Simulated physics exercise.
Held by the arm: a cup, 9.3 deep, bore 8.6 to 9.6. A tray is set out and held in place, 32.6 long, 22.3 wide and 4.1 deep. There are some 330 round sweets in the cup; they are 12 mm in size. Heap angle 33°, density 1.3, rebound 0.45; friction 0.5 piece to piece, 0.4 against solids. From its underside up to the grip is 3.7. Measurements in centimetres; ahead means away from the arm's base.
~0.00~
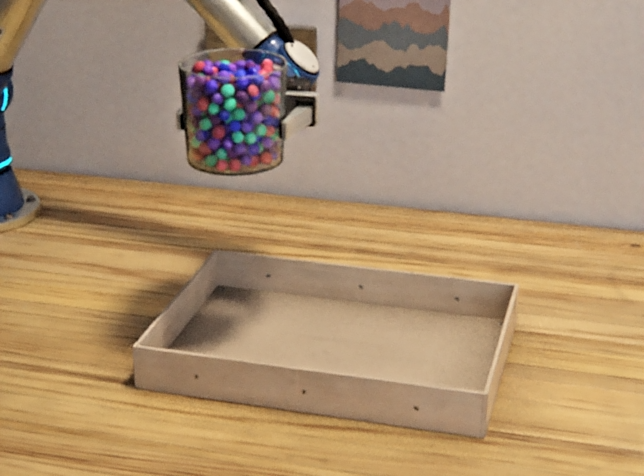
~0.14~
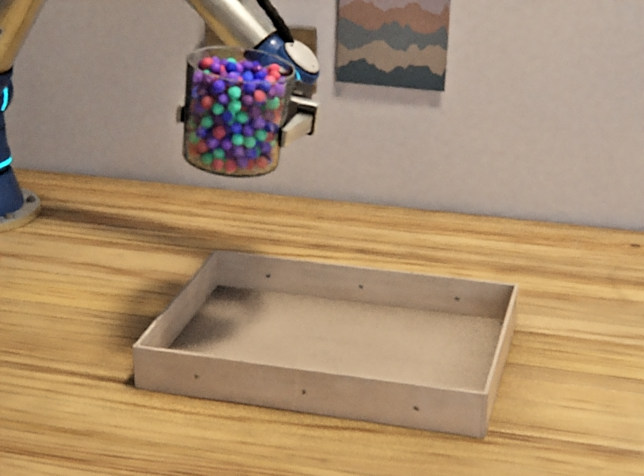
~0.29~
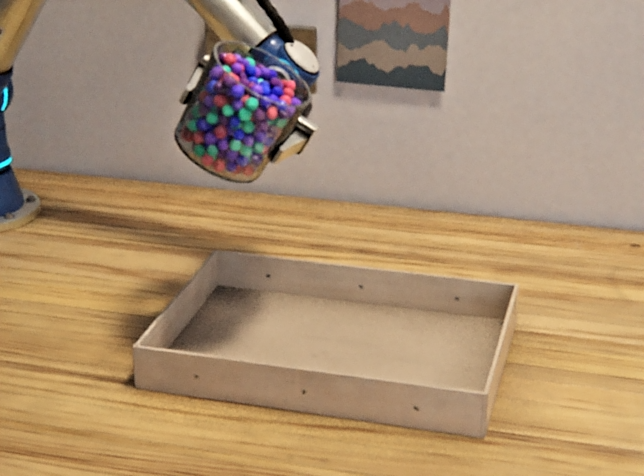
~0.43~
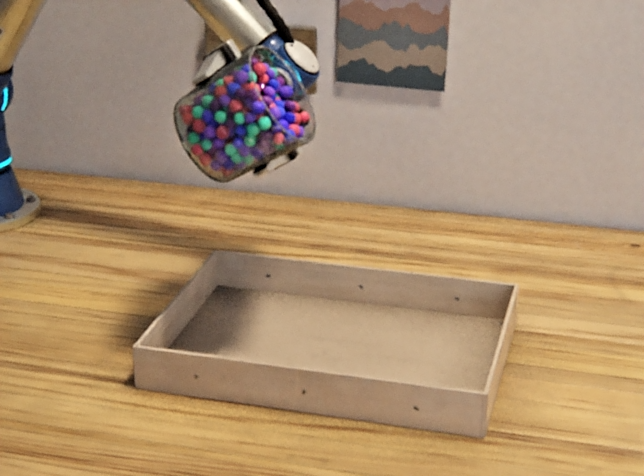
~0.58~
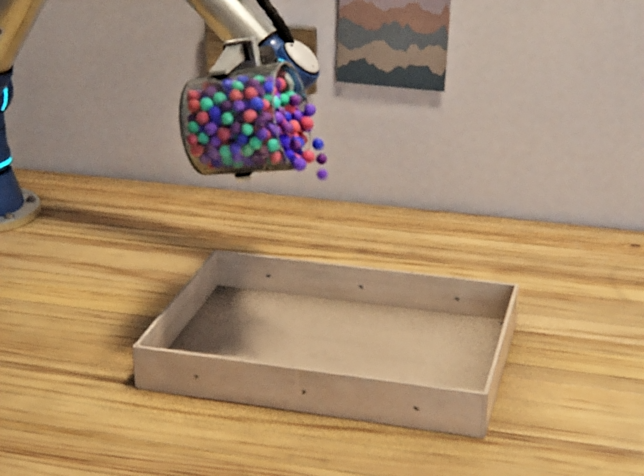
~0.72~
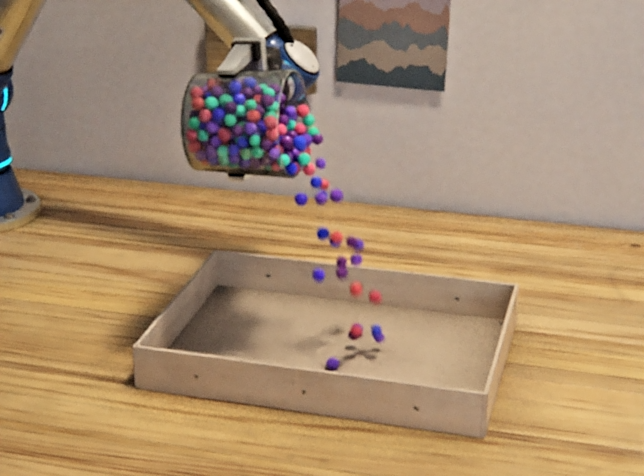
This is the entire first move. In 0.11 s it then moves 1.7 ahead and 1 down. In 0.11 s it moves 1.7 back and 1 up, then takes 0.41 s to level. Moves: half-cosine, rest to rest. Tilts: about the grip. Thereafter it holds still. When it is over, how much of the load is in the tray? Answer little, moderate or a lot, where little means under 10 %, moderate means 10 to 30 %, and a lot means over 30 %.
A lot.
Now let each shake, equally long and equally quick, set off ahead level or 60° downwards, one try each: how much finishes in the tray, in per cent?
It comes to around 45 per cent on the first try and around 30 per cent on the second.
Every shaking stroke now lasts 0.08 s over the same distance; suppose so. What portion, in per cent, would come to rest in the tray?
45 %.
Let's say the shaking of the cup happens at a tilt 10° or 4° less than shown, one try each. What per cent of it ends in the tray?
20 and 30 percent.
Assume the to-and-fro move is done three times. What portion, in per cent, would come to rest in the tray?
About 60 per cent in that case.
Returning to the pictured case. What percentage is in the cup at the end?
Roughly 60 percent.
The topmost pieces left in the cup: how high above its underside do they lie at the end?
About 8.0 cm.
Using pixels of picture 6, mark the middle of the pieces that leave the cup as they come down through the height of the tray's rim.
Roughly at (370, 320).
After 0.97 s, tilted 85° forward, highest piece 25 above the table; 231 in the cup, 50 in the tray, 46 in flight or on a rim.
After 1.22 s, tilted 19° forward, highest piece 28 above the table; 199 in the cup, 120 in the tray, 8 in flight or on a rim.
After 1.55 s, level, highest piece 27 above the table; 198 in the cup, 129 in the tray.
After 2.60 s, level, highest piece 27 above the table; 198 in the cup, 129 in the tray.
At rest, 198 in the cup, 129 in the tray. That is 39 % in the tray.
